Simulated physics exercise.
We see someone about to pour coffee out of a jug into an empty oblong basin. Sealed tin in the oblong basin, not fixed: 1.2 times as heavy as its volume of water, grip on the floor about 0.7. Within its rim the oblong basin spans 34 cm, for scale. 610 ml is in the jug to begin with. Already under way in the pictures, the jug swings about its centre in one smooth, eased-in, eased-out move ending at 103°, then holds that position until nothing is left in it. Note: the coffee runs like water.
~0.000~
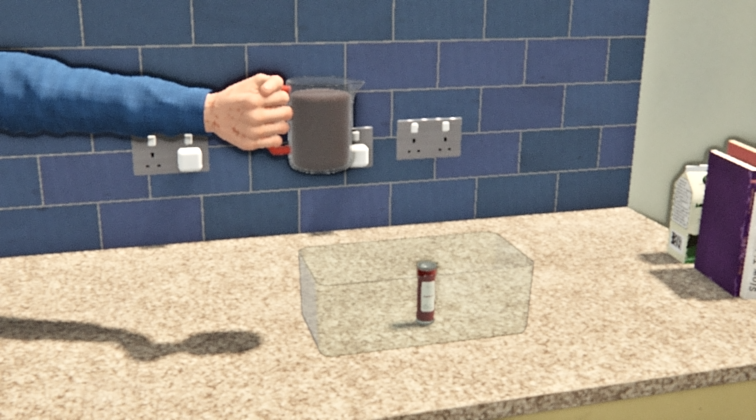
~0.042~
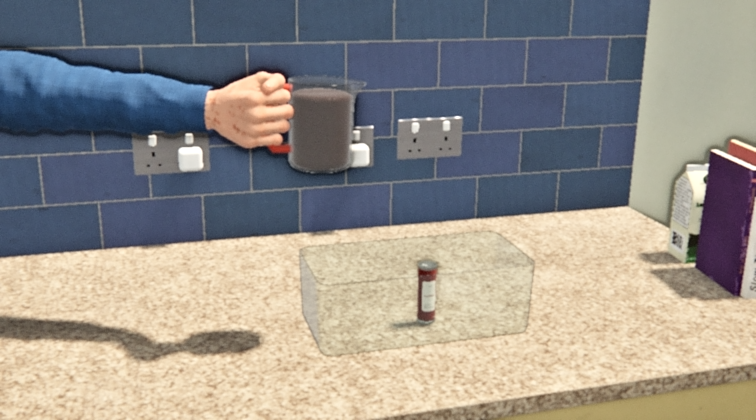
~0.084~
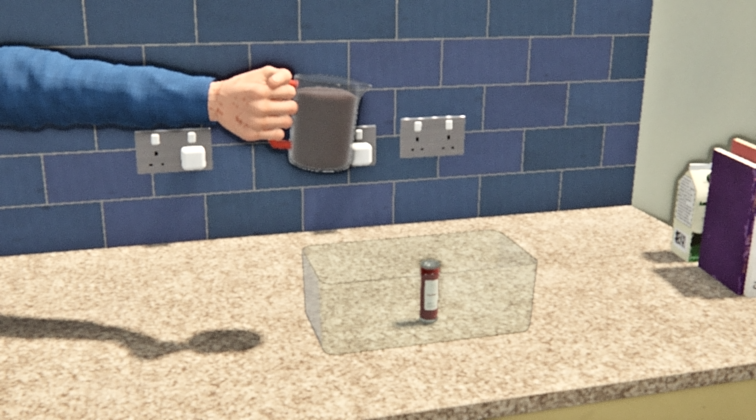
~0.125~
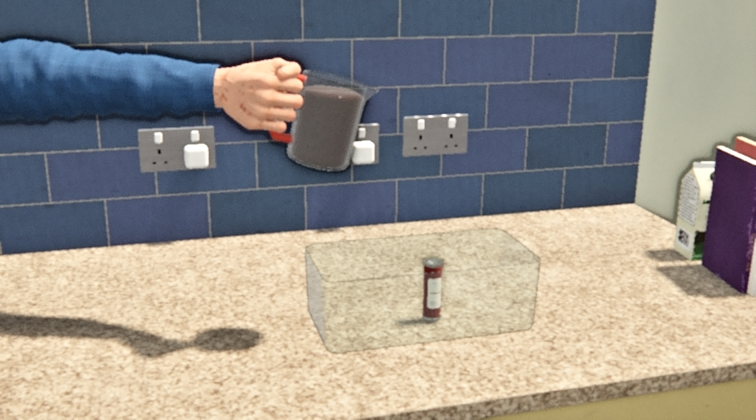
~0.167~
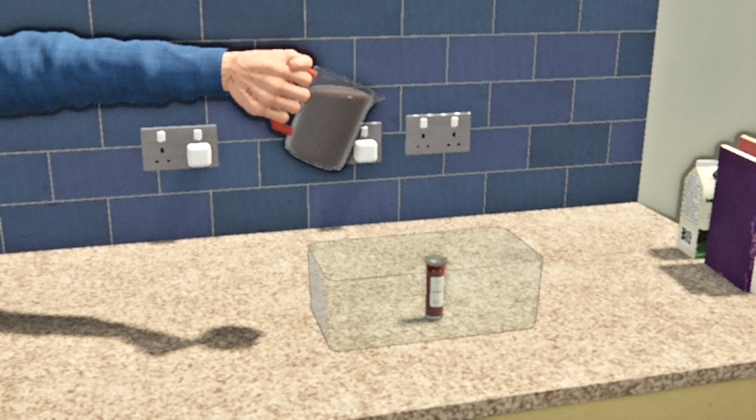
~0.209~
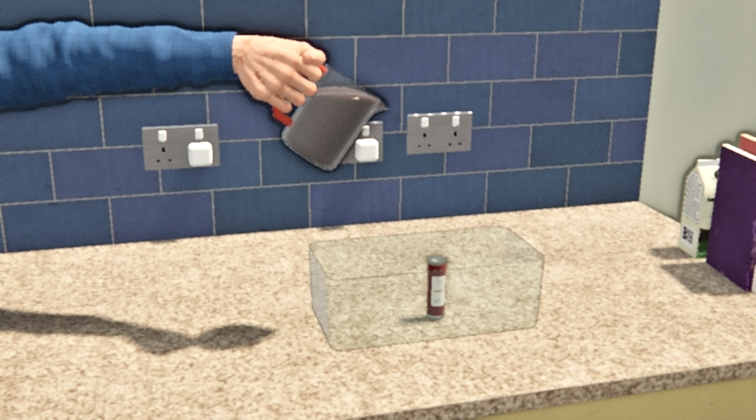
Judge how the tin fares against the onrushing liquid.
It tips over.
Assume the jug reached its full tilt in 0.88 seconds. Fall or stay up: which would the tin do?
Result: Tin tipped over.
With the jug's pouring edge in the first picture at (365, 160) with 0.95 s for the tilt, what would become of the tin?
After that, the tin stays vertical.
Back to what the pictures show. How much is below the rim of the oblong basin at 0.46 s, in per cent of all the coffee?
Fraction in basin: Approx. 5%.
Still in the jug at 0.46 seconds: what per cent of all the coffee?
I'd estimate some 60 % remains.
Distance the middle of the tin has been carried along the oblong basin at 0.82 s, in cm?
The tin has gone some 9 cm.
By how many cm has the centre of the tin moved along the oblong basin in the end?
Net tin displacement: Roughly 9.5 cm.
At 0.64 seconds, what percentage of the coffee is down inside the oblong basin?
Close to 50 in a hundred.
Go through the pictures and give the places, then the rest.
In the first frame, it leans 0°; its right rim is at (364, 81); the coffee meets the walls at (289, 96) and (350, 93); the oblong basin's rim runs from (307, 267) to (515, 248); the tin's top is at (427, 268).
In the second frame, it leans 2°; its right rim is at (366, 82); the coffee meets the walls at (291, 94) and (352, 93).
In the third frame, it leans 6°; its right rim is at (371, 85); the coffee meets the walls at (295, 92) and (356, 93).
In the fourth frame, it leans 14°; its right rim is at (378, 89); the coffee meets the walls at (302, 90) and (363, 93).
In the fifth frame, it leans 23°; its right rim is at (385, 97); the coffee meets the walls at (303, 100) and (369, 94).
In the sixth frame, it leans 35°; its right rim is at (388, 108); the coffee meets the walls at (297, 111) and (380, 99).
Then, 0.46 s in, the tilt is 98° and 60 per cent is still to pour; the tin stands where it began.
Then, 0.64 s in, the tilt is 103° and 20 per cent is still to pour; the tin leans 5°.
Then, 0.82 s in, the tilt is 103° and 5 per cent is still to pour; the tin lies on its side.
Then, 1.03 s in, the tilt is 103° and 1 per cent is still to pour; the tin lies on its side.
Finally, the tin lies on its side.
